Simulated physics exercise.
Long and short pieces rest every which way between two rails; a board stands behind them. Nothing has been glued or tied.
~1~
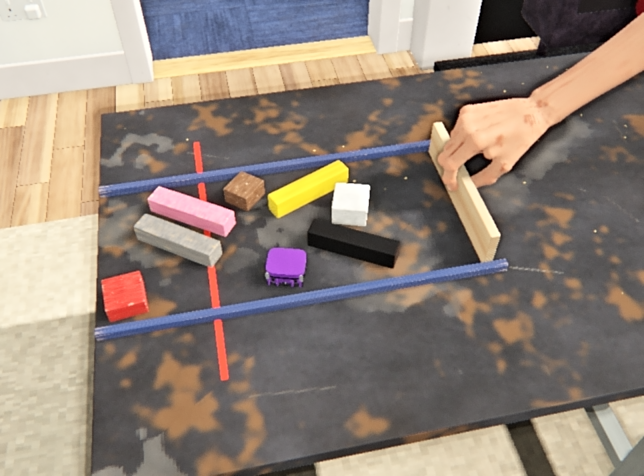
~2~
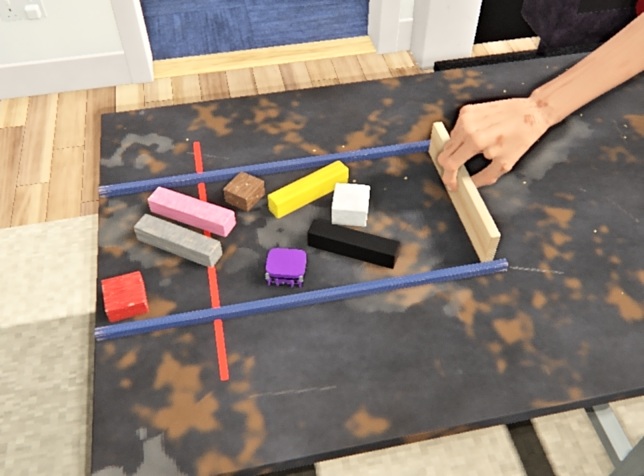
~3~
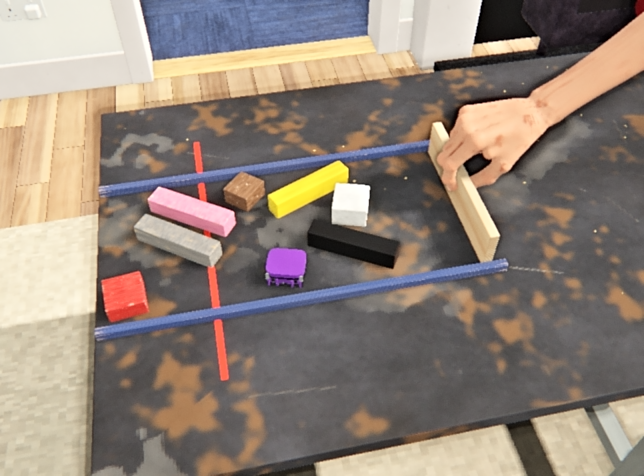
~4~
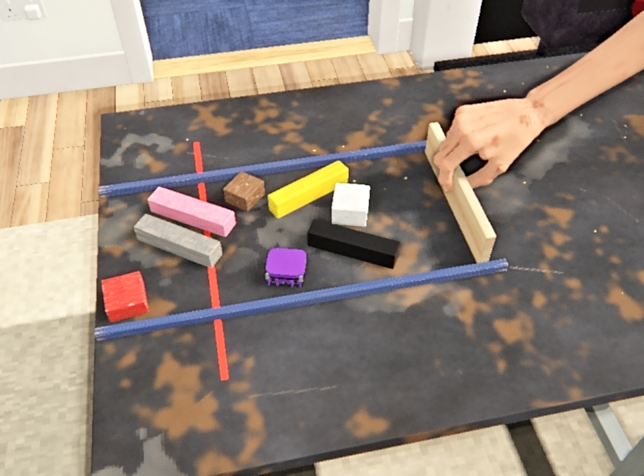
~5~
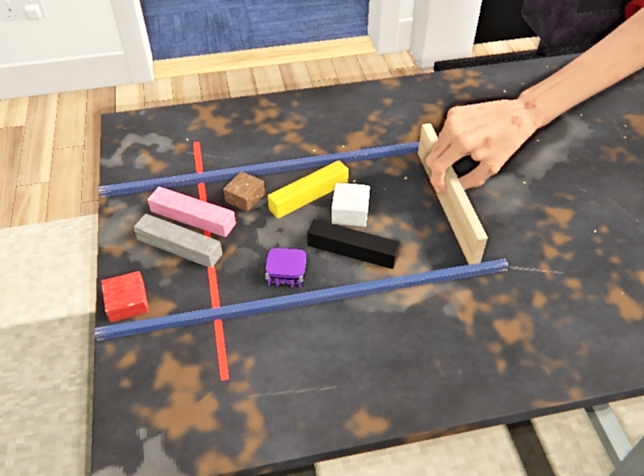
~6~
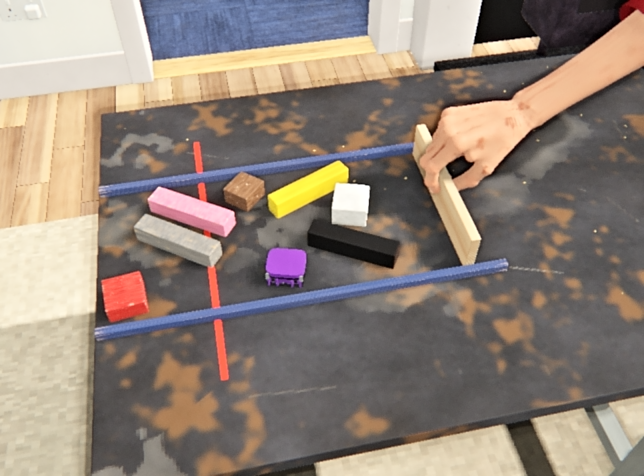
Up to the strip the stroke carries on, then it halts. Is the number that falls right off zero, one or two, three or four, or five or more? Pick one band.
It is zero.
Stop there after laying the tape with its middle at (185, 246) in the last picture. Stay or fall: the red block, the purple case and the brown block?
Observed: Red block toppled; purple case not toppled; brown block not toppled.
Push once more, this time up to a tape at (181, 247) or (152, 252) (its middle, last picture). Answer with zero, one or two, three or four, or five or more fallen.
Counts, in turn - three or four; 3 or 4.
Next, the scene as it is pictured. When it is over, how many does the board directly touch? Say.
At rest, 3 are in contact.
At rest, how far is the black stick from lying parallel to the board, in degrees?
About 35 degrees.
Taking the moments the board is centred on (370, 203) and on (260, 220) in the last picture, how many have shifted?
The count reaches 2 first and 7 second.
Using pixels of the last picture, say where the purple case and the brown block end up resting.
The purple case settles near (164, 303); as for the brown block, near (166, 197).
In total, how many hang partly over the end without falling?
3 of them.
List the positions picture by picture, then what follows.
The first picture shows red block (125, 296); grey bar (178, 240); pink bar (191, 211); board (461, 189); tape (208, 243).
The second picture shows grey bar (178, 241); purple case (287, 268).
The third picture shows pink bar (192, 212); yellow stick (309, 189).
The fourth picture shows red block (125, 296); white block (351, 205).
The fifth picture shows grey bar (178, 241); black stick (353, 244).
The sixth picture shows red block (125, 296); grey bar (178, 241); pink bar (192, 212); board (443, 192); tape (208, 243).
Early on, none off yet; red block at rest near (125, 296); grey bar at rest near (178, 241); pink bar at rest near (192, 212).
Finally, the number that fall off is zero.
